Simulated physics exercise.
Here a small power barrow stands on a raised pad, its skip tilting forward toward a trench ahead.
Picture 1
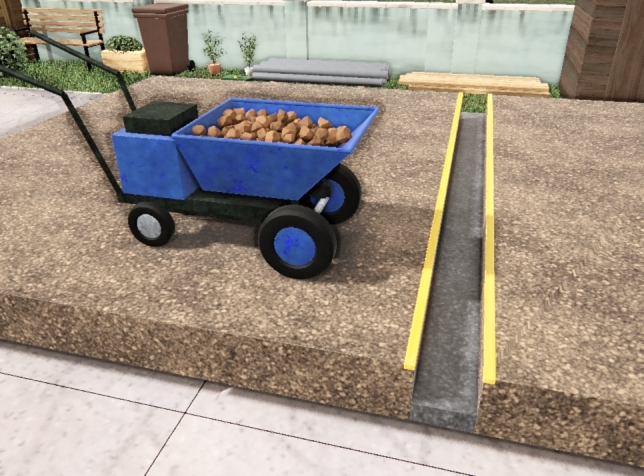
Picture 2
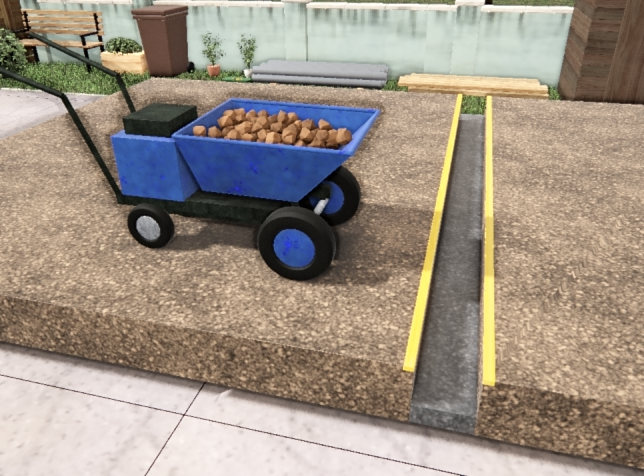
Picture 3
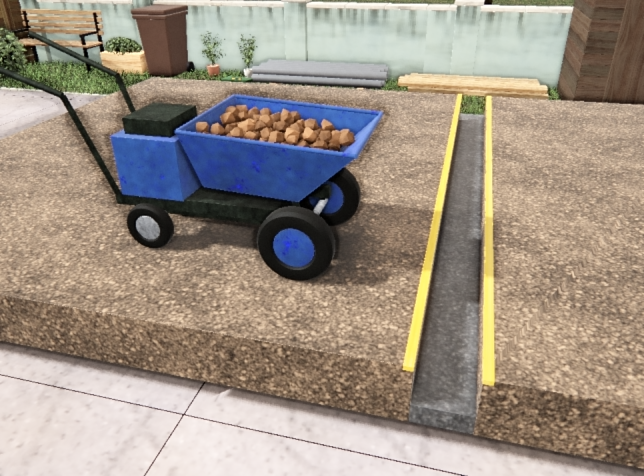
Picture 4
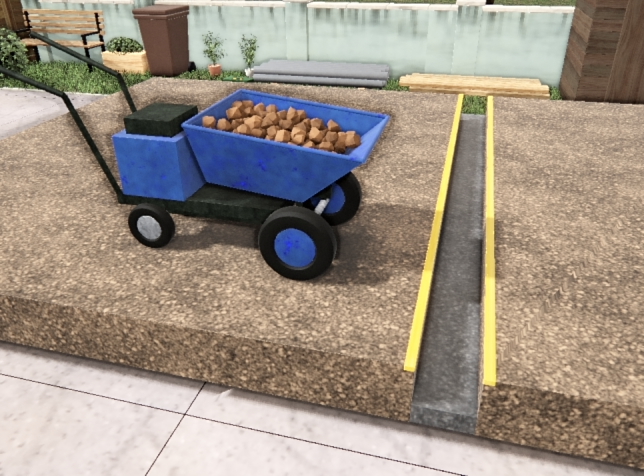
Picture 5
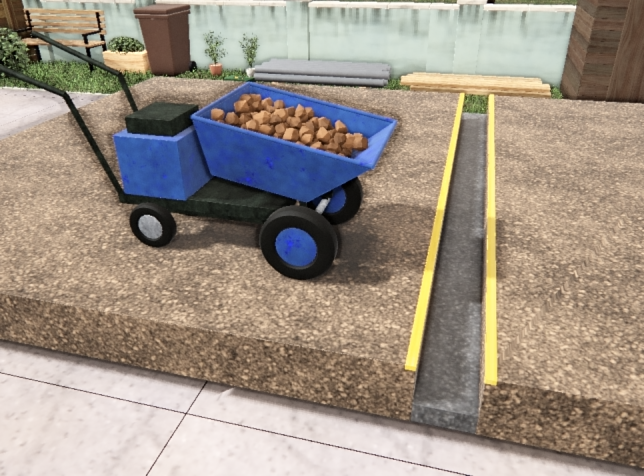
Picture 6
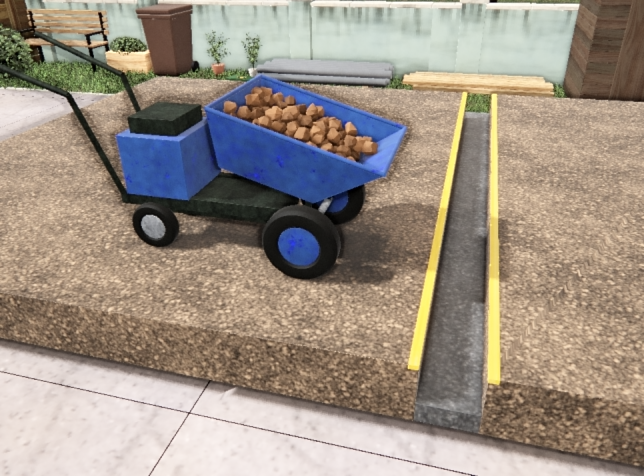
A blue power barrow loaded with brown clods stood on a raised pad beside a narrow, yellow-edged trench, and its skip, level at first, slowly tilted forward to the right while the wheels stayed put.
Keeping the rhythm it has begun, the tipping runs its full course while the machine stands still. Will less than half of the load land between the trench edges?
No, more than half gets in.
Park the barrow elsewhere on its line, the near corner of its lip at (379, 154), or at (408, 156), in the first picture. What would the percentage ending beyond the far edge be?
I'd put it at around 10 percent the first time and 40 percent the second.
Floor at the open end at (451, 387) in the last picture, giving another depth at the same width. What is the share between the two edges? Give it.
About 60 percent.
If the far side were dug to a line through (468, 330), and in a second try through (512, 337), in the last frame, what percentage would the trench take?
The first try lands around 50 %, the second around 80 %.
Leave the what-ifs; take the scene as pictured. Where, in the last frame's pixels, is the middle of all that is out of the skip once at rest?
Somewhere close to (459, 282) in the last picture.
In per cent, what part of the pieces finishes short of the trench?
Roughly 0 in a hundred.
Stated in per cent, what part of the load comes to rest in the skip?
Close to 20 per cent, give or take.
Soon, skip tipped steeply; all in the skip.
A while on, skip tipped right over; about half in the skip; a small part short of the trench; about half in or heaped over the trench.
Towards the end, skip tipped right over; about a quarter in the skip; a stray few short of the trench; most in or heaped over the trench; a stray few beyond it.
Finally, skip tipped right over; about a quarter in the skip; a stray few short of the trench; most in or heaped over the trench; a stray few beyond it.
